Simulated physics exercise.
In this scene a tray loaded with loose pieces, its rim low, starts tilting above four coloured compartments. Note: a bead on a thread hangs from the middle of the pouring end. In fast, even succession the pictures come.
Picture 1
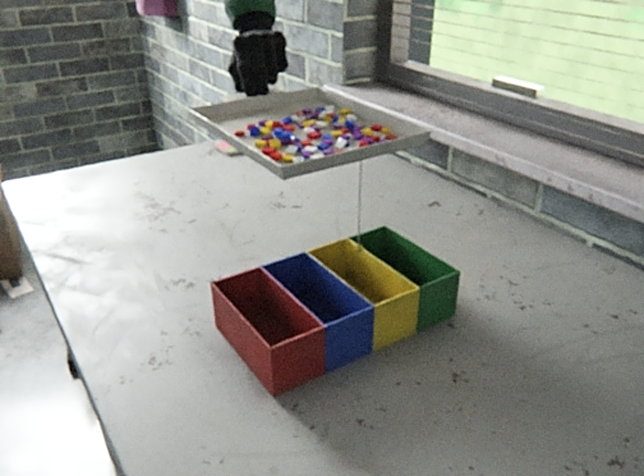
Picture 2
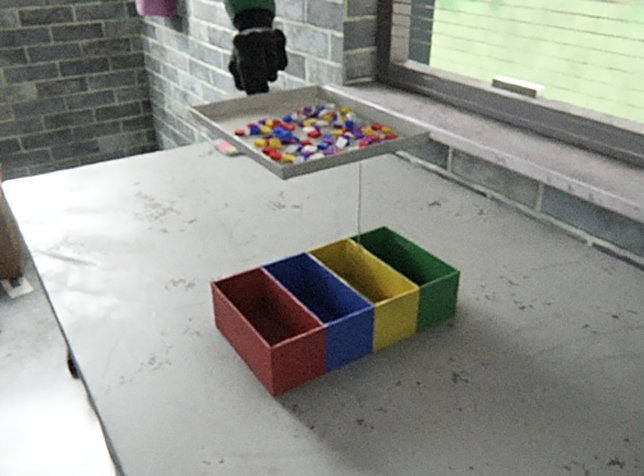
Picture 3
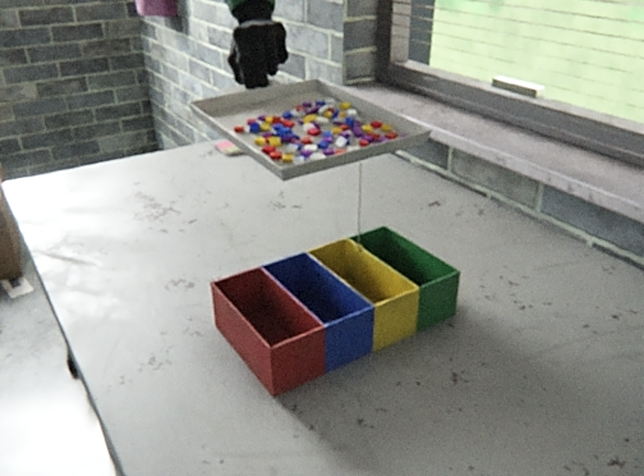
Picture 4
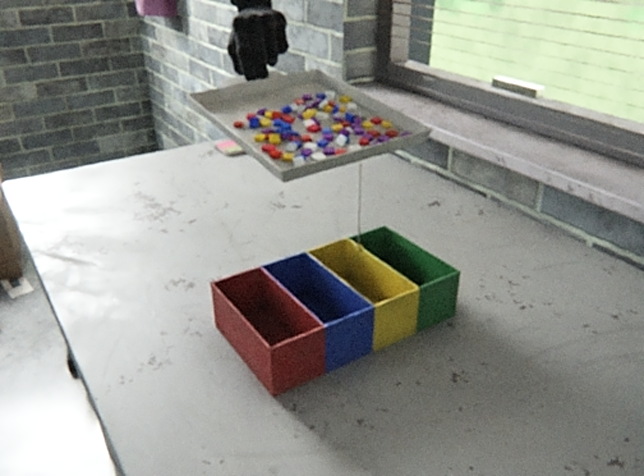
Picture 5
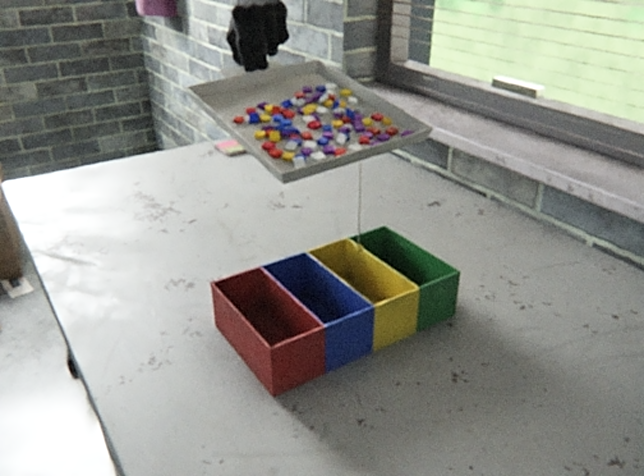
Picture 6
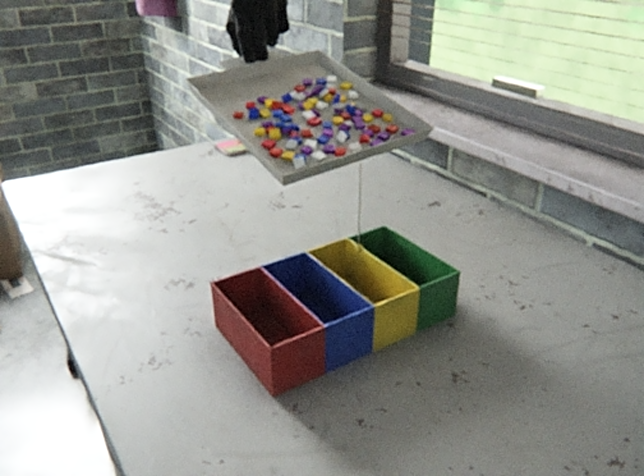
Above four coloured compartments on a grey table, a black gripper slightly tilts a tray of colourful pieces.
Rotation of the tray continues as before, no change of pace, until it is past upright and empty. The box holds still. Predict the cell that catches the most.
I would say the blue one.
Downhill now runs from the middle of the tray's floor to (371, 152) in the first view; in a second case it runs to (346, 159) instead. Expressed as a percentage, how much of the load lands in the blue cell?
Roughly 0 percent first and 20 percent second.
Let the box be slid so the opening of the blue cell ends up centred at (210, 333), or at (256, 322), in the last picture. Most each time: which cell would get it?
First try: The cell in green; second try: Yellow.
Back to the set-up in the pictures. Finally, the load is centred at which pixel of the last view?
Close to (321, 334) in the last picture.
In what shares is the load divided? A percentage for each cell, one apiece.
The red cell holds about 20 %, the blue cell about 60 %, the yellow cell about 20 % and the green cell about 0 %.
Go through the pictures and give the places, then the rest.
The first frame shows corners of the pouring end at (283, 164) and (425, 130), level; middle of the load at (314, 135), mosaic tiles; bead on its thread at (358, 248); red cell at (298, 357); blue cell at (349, 335); yellow cell at (396, 315); green cell at (438, 297).
The second frame shows corners of the pouring end at (283, 164) and (426, 130), level; middle of the load at (314, 135).
The third frame shows corners of the pouring end at (283, 166) and (426, 129), tipped barely, lowest at the left corner; middle of the load at (314, 132).
The fourth frame shows corners of the pouring end at (284, 168) and (426, 128), tipped a little, lowest at the left corner; middle of the load at (314, 129).
The fifth frame shows corners of the pouring end at (284, 170) and (427, 127), tipped a little, lowest at the left corner; middle of the load at (314, 125).
The sixth frame shows corners of the pouring end at (284, 172) and (427, 126), tipped a little, lowest at the left corner; middle of the load at (314, 122); red cell at (298, 357); blue cell at (349, 335); yellow cell at (396, 315); green cell at (438, 297).
Soon, tray tipped steeply; all on the tray.
A while on, tray tipped right over; about two thirds on the tray; a small part in the blue cell; a stray few in the red cell; a stray few in the yellow cell; about a quarter falling or outside the box.
Towards the end, tray tipped past a quarter turn; about two thirds in the blue cell; about a quarter in the red cell; about a quarter in the yellow cell; a stray few in the green cell; a stray few falling or outside the box.
Finally, tray tipped past a quarter turn; about two thirds in the blue cell; about a quarter in the red cell; about a quarter in the yellow cell; a stray few in the green cell; a stray few outside the box.
